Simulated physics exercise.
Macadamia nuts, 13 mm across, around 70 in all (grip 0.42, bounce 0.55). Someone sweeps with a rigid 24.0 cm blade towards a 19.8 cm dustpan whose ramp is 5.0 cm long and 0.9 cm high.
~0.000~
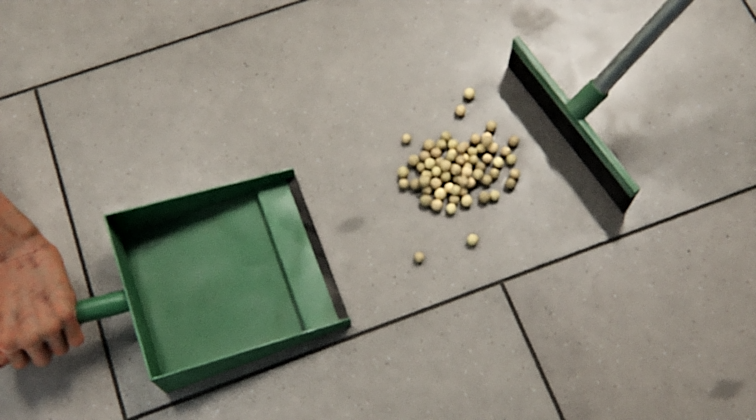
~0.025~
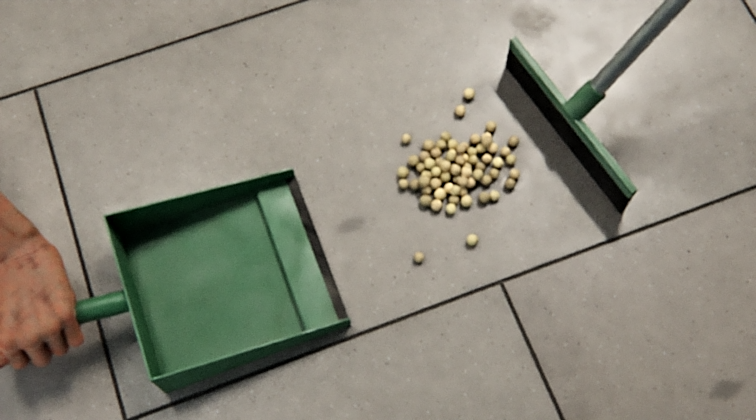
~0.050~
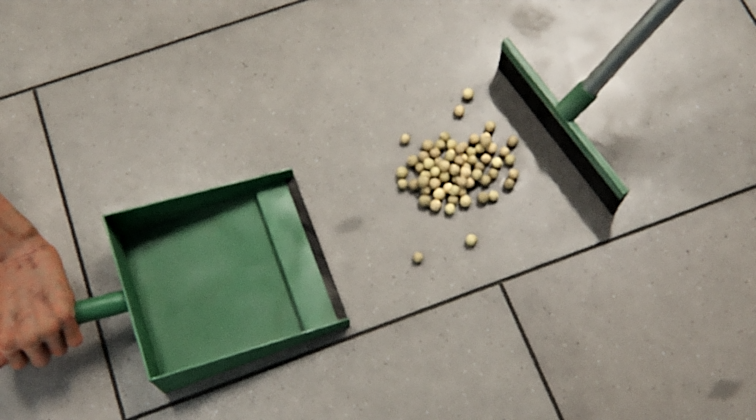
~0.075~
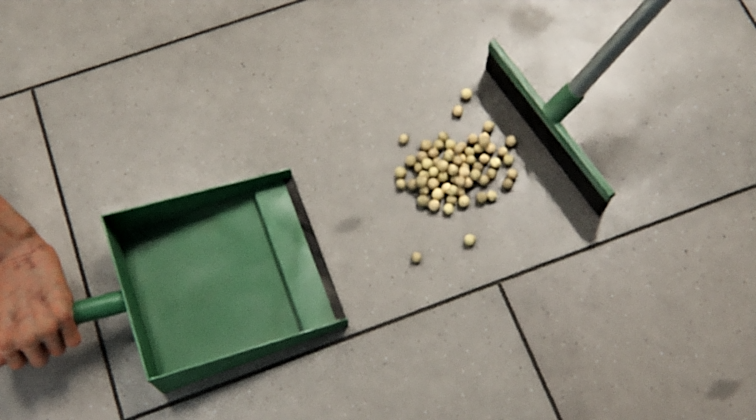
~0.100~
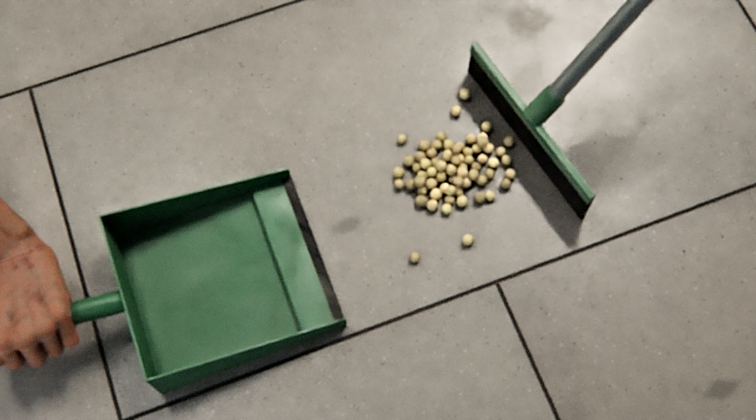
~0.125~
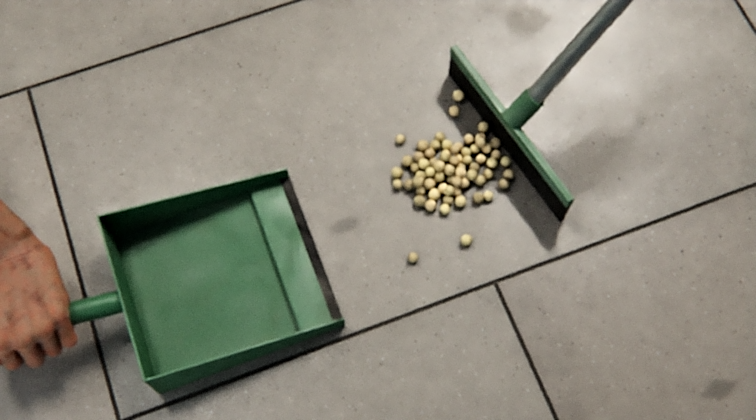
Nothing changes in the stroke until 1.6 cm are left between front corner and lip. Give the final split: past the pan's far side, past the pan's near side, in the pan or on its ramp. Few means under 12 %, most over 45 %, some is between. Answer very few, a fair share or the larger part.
Far side: A fair share, near side: Very few, pan: A fair share.
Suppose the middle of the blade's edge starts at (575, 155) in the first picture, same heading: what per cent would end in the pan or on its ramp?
Some 25 per cent.
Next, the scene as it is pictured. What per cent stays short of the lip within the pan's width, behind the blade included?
Roughly 40 per cent.
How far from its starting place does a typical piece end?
About 22 cm.
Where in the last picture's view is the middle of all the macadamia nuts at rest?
Near (301, 220).
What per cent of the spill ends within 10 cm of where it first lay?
Roughly 0 per cent.
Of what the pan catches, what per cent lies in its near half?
Roughly 40 per cent.
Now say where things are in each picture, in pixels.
The first picture shows blade from (633, 192) to (516, 44), moved 0.0 cm, 0 of the pieces shifted so far; middle of the pieces at (453, 168); pan at (217, 286).
The second picture shows blade from (631, 193) to (514, 45), moved 0.3 cm, 0 of the pieces shifted so far; middle of the pieces at (452, 168).
The third picture shows blade from (622, 194) to (506, 46), moved 1.1 cm, 0 of the pieces shifted so far; middle of the pieces at (452, 168).
The fourth picture shows blade from (608, 196) to (493, 48), moved 2.6 cm, 0 of the pieces shifted so far; middle of the pieces at (450, 168).
The fifth picture shows blade from (589, 198) to (475, 50), moved 4.6 cm, 0 of the pieces shifted so far; middle of the pieces at (448, 169).
The sixth picture shows blade from (568, 202) to (455, 53), moved 6.9 cm, 3 of the pieces shifted so far; middle of the pieces at (446, 169); pan at (211, 286). Its pace works out near 0.91 m/s, heading 12 degrees away from the viewer's side.
After 0.26 s, middle of the blade 14 cm from the lip; 0 % over the lip, far side 10 %, near side 0 %.
After 0.35 s, middle of the blade 6 cm from the lip; 0 % over the lip, far side 15 %, near side 0 %.
Then, at 0.57 s, middle of the blade 4 cm from the lip; 40 % over the lip, far side 20 %, near side 5 %.
At rest (1.6 s), far side 20 %, near side 5 %, pan 35 %, in front of the lip or behind the blade 40 %.
